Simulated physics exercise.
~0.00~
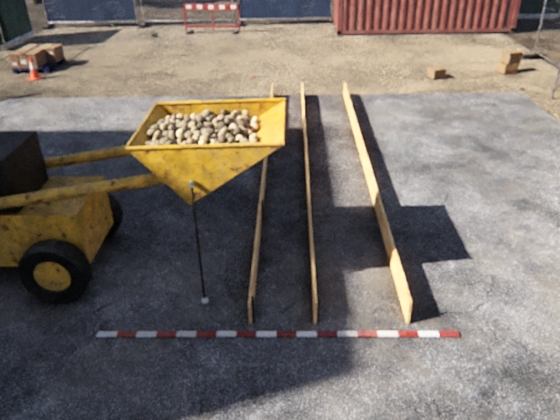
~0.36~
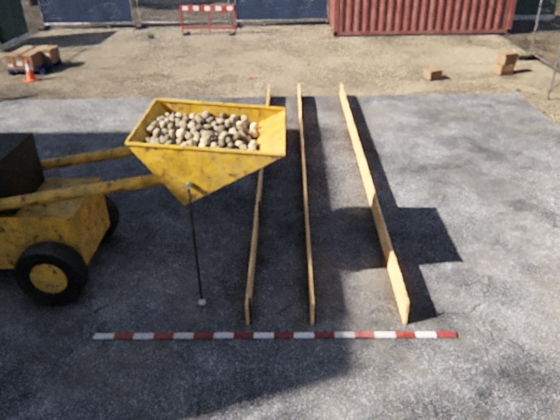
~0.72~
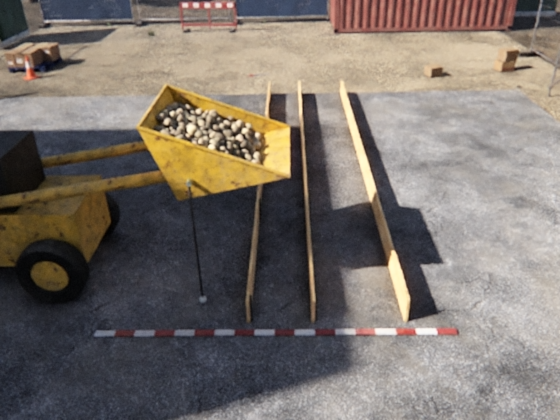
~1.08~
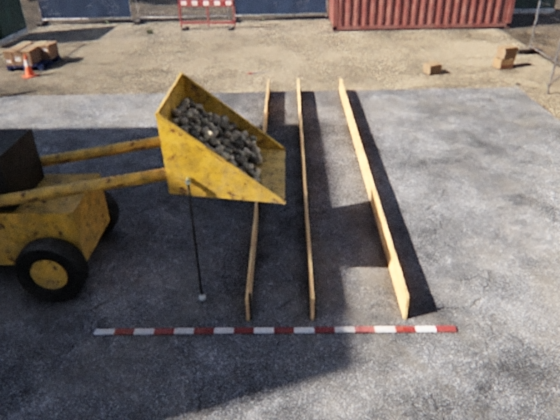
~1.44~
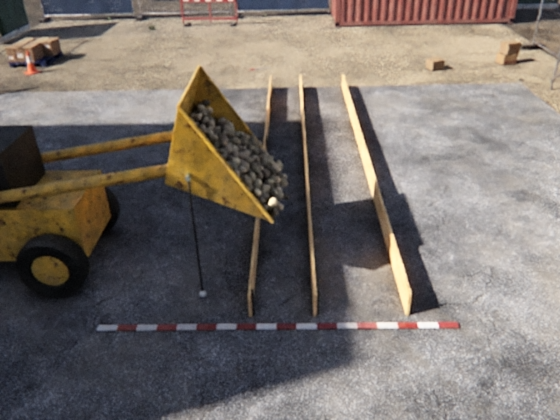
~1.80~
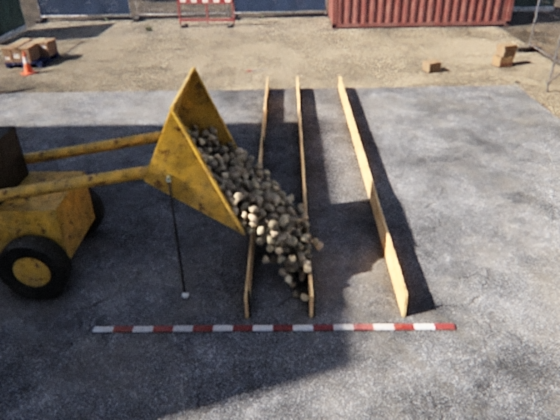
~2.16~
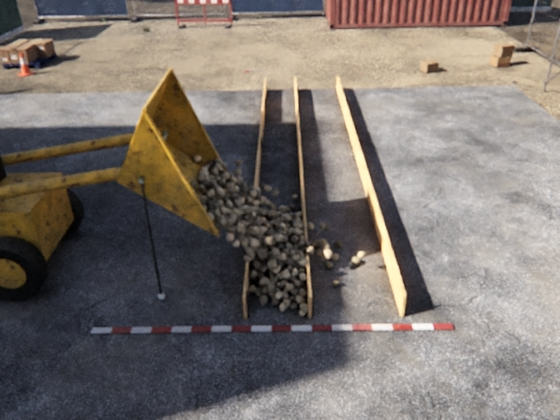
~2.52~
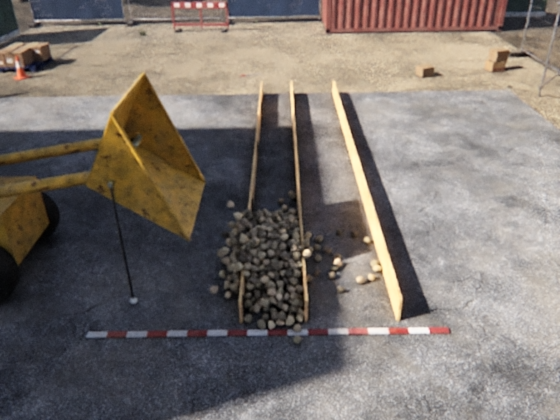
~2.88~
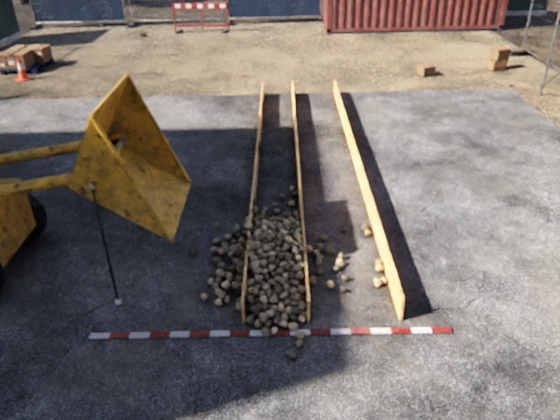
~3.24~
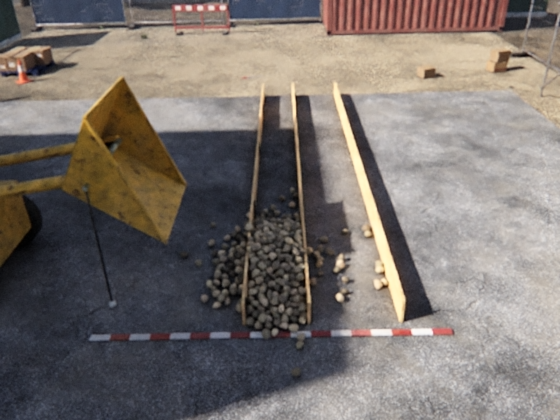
A yellow loader at the left of a grey paved yard, seen from above, holds a bucket of round, pale stones beside three upright wooden boards. A red-and-white striped staff lies along the near ends of the boards, with a red container behind. The bucket tips steadily to the right, and the stones slide over its lip and pour down around the two left boards. While they spill, the loader backs away to the left. The emptied bucket stays tilted, and most stones rest heaped between the left and middle boards, with some outside to the left and a few scattered near the right board.
